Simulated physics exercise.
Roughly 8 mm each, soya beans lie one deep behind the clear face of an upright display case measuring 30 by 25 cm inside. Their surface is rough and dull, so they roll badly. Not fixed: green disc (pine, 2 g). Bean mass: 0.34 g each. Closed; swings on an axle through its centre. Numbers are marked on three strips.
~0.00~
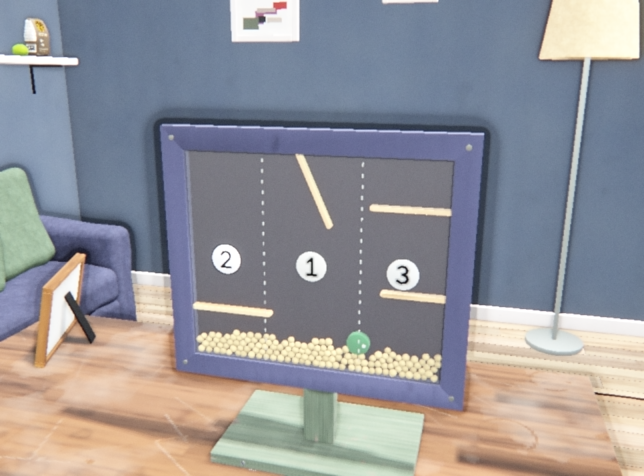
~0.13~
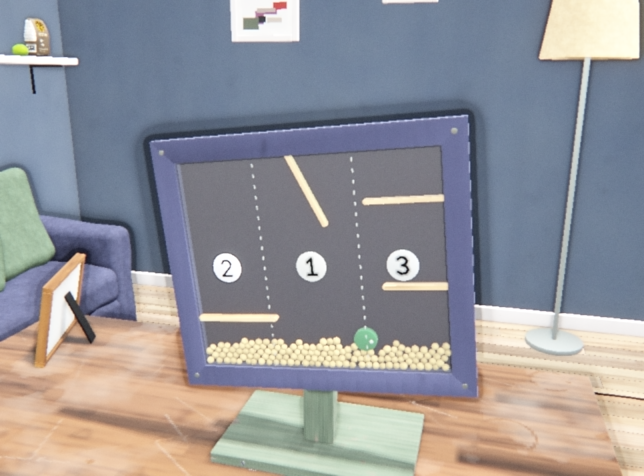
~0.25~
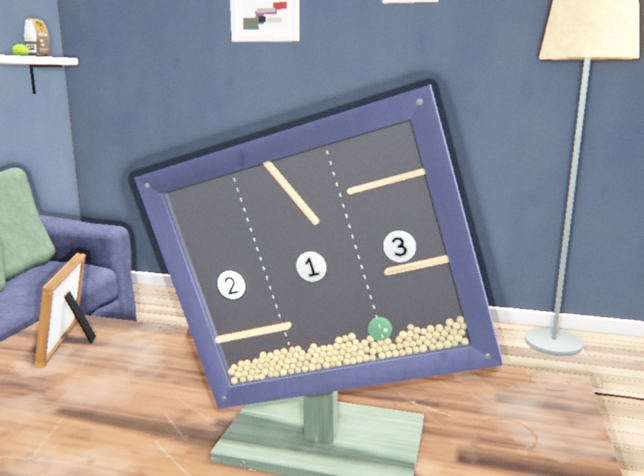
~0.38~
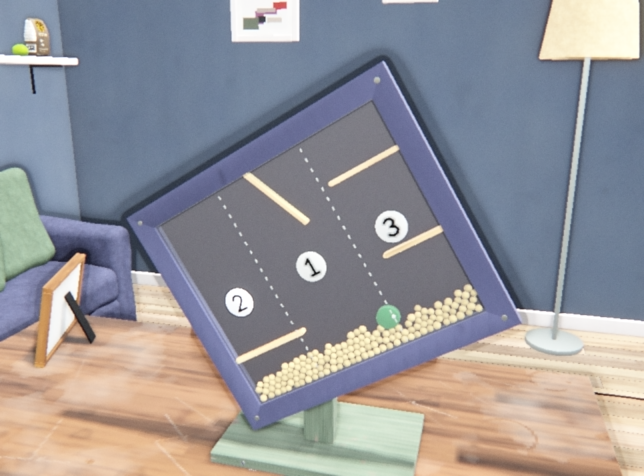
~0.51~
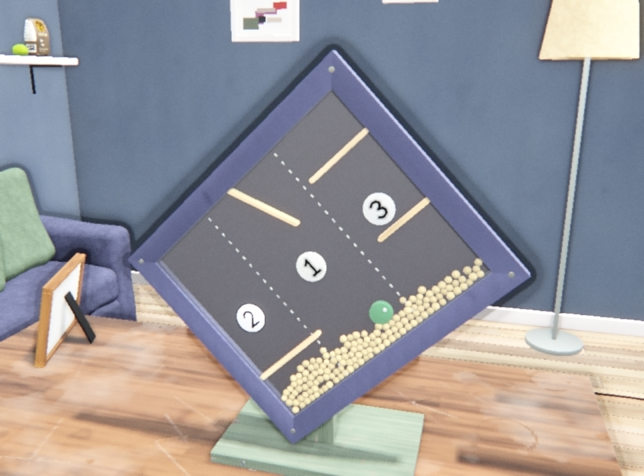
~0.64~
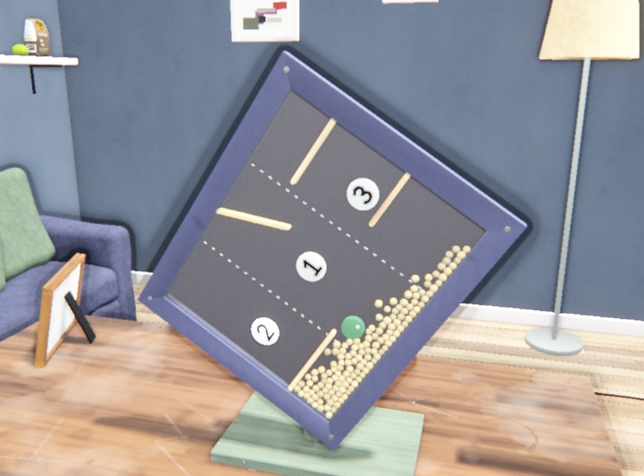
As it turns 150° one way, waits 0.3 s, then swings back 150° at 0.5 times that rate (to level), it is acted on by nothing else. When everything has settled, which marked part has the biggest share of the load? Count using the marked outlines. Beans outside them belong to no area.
It is 2.
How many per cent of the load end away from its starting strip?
About 65 percent.
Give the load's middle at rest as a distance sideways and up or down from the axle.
It lies close to 11 centimetres left and 7 centimetres below.
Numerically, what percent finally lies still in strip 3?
Share at rest: Approx. 0 %.
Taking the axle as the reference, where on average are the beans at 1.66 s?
11 cm right, 3 cm below.
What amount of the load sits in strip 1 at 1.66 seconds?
Roughly 10 per cent.
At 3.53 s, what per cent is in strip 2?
I'd put it around 95 in a hundred.
After 1.66 s, it stands 150° anticlockwise; the beans' middle is 11 cm right of and 3 cm below the centre; no. 1, 10 %, no. 2, 90 %.
After 3.53 s, it stands 75° anticlockwise; the beans' middle is in line with and 12 cm below the centre; no. 1, 5 %, no. 2, 95 %.
After 5.10 s, it stands level; the beans' middle is 11 cm left of and 7 cm below the centre; no. 1, 5 %, no. 2, 95 %.
All still by 6.0 s, it stands level; no. 1, 10 %, no. 2, 90 %, no. 3, 0 %.
